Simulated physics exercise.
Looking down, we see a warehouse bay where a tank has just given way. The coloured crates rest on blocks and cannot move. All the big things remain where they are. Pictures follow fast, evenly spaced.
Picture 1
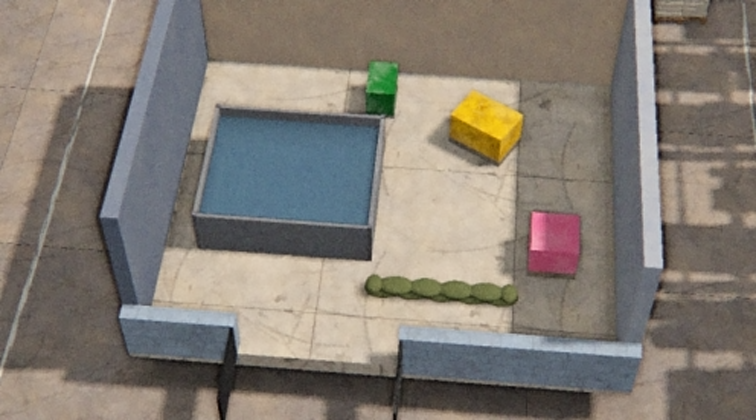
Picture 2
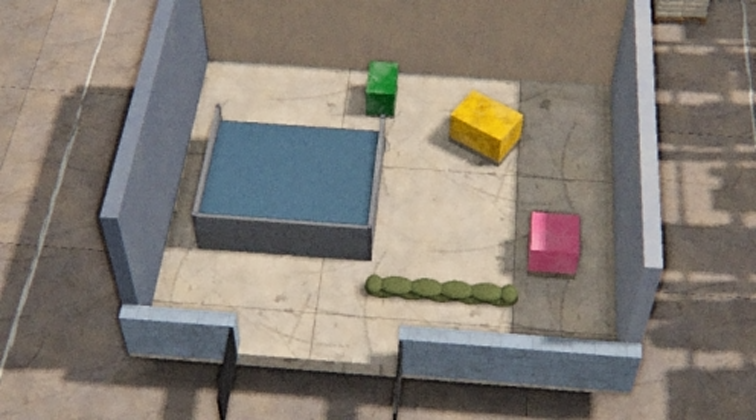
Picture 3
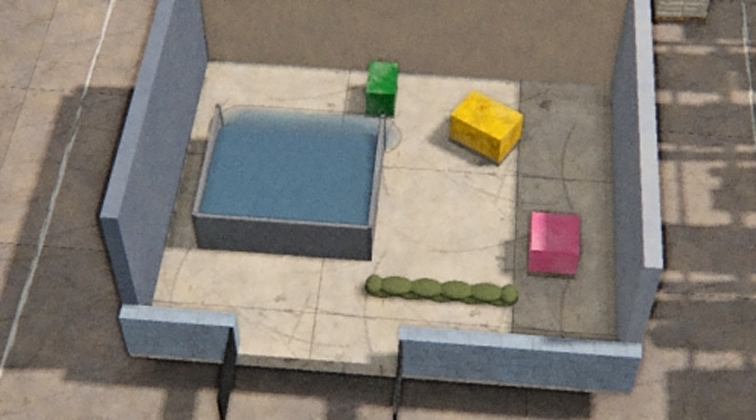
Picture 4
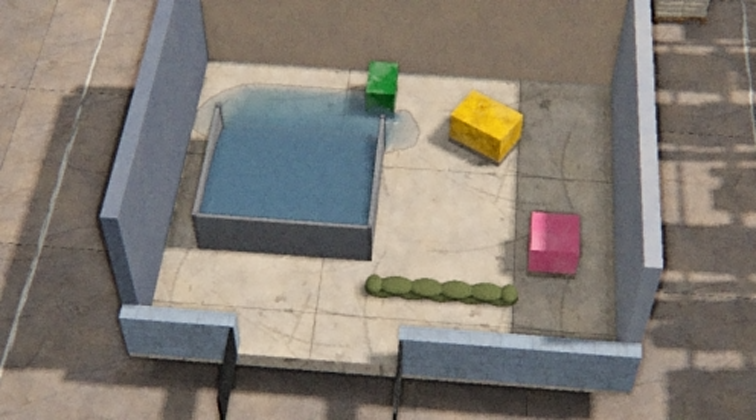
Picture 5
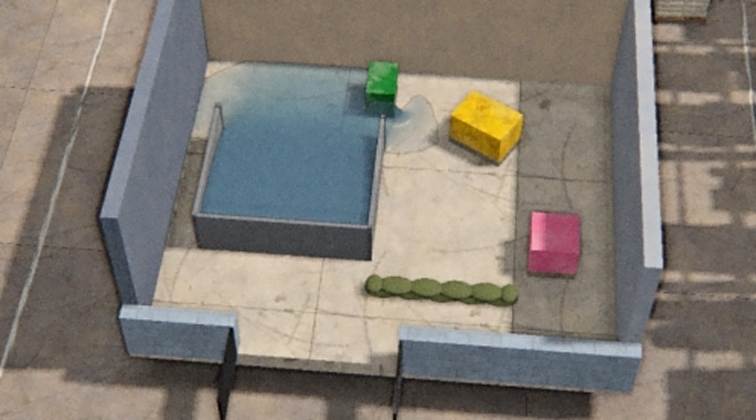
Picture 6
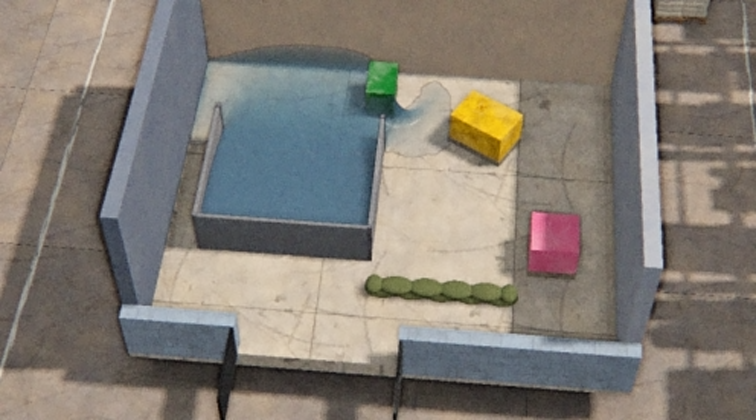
In a walled warehouse bay, the far side of a water-filled tank gives way and blue water pours out across the floor, spreading to the back wall, around the green block and rightward toward the yellow block.
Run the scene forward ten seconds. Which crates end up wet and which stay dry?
Outcome: The yellow crate will not stay dry, the pink crate will not stay dry, the green crate will not stay dry.
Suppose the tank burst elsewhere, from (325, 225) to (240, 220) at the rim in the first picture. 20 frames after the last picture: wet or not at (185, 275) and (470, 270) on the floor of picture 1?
Going through them in turn, the first is drenched and the second is untouched by it.
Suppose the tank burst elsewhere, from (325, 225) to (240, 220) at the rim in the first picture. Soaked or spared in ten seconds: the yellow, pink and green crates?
Then the yellow crate is untouched, the pink crate is untouched and the green crate gets flooded.
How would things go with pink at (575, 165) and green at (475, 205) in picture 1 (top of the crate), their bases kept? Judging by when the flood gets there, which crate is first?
The yellow crate.
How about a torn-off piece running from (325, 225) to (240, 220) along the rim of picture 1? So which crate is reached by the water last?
The yellow-painted one.
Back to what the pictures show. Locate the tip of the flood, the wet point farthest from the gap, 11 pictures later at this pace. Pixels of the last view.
About at (607, 86).
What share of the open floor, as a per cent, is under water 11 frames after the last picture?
It works out to about 35 in a hundred.
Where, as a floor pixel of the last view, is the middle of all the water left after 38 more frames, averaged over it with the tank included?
The spot I would choose is (363, 186).
A moment on, water covers 25 % of the floor; the yellow crate water round its plinth, the pink crate not reached, the green crate water round its plinth.
Next, water covers 35 % of the floor; the yellow crate water round its plinth, the pink crate not reached, the green crate water round its plinth.
Then, water covers 60 % of the floor; the yellow crate water round its plinth, the pink crate water round its plinth, the green crate water round its plinth.
Later, water covers 95 % of the floor; the yellow crate water round its plinth, the pink crate water round its plinth, the green crate water round its plinth.
In the end, water covers 100 % of the floor; the yellow crate was topped, the pink crate was topped, the green crate was topped.
